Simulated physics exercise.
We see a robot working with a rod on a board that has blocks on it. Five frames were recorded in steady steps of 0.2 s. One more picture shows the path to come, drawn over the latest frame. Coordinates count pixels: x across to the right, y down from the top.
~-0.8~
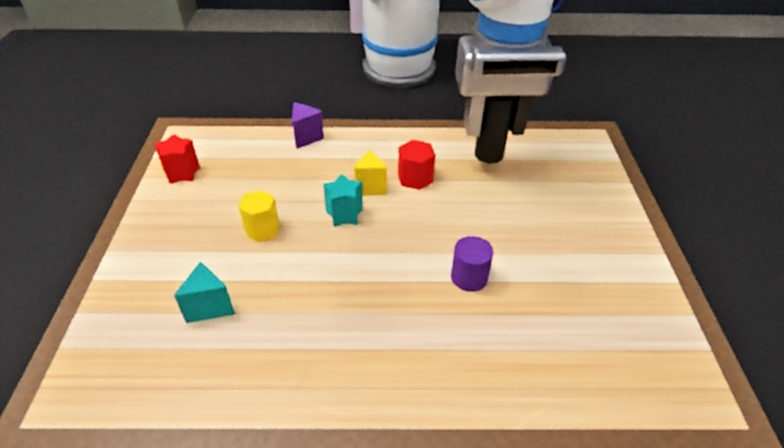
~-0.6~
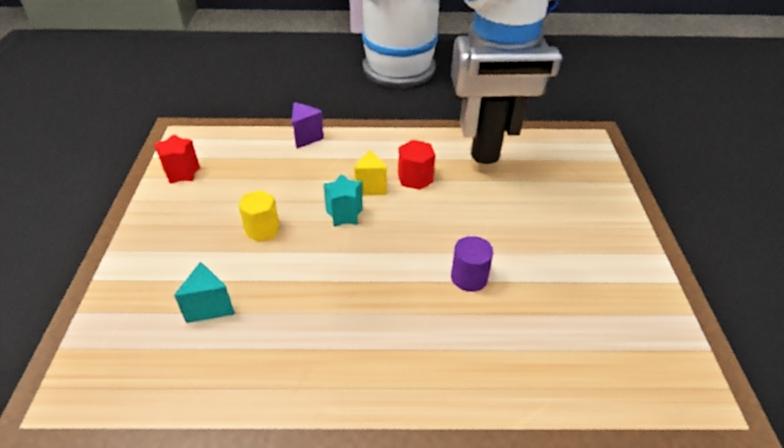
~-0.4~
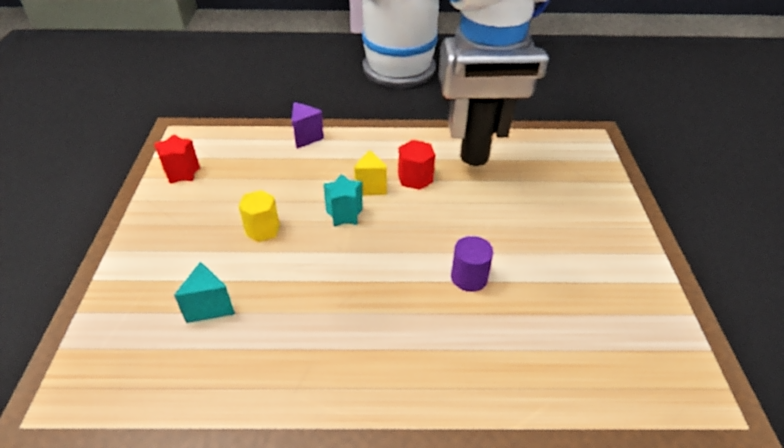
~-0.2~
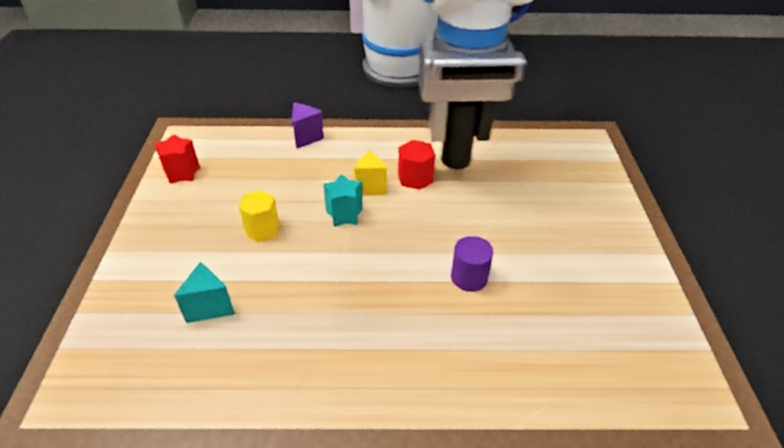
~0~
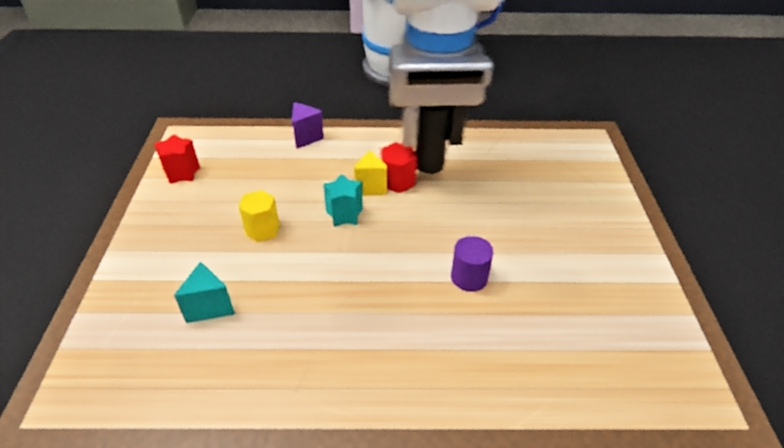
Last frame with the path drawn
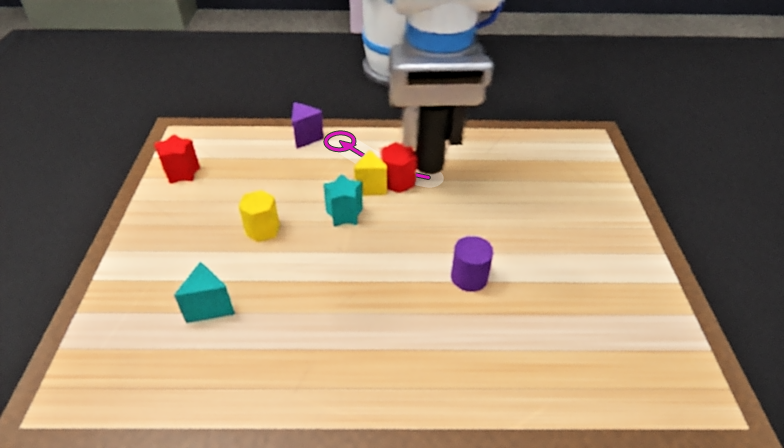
A robot arm holding a dark rod moves left along the far side of a wooden board scattered with coloured blocks, at first touching nothing. The rod then reaches the red six-sided block and pushes it a short way left, up beside the yellow three-sided block, while the other blocks stay still.
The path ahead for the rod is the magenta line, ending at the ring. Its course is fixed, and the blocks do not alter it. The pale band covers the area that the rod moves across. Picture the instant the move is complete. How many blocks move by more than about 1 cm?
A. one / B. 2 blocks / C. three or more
The one that fits is B, 2 blocks.
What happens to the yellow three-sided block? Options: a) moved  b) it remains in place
a.
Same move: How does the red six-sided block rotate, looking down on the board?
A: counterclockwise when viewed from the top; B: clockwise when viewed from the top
That would be A.
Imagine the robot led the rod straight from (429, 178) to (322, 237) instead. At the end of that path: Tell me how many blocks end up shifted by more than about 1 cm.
Here I'd predict at least three blocks moving more than 1 cm.
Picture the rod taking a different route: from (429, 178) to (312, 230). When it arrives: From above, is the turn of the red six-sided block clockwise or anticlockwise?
Twists clockwise.
The line goes from (429, 178) over (378, 164) to (340, 141).
What follows on the original path. One third of the way, rod (393, 157); yellow three-sided block (346, 166), turned 10° anticlockwise; red six-sided block (364, 152), turned 35° anticlockwise.
Two thirds of the way, rod (364, 143); turquoise star block (341, 188); yellow three-sided block (340, 166), turned 30° anticlockwise; red six-sided block (345, 147), turned 75° anticlockwise.
At the end, rod (339, 129); purple three-sided block unmoved; turquoise star block (341, 188); yellow three-sided block (340, 166), turned 30° anticlockwise; red six-sided block (345, 147), turned 75° anticlockwise.
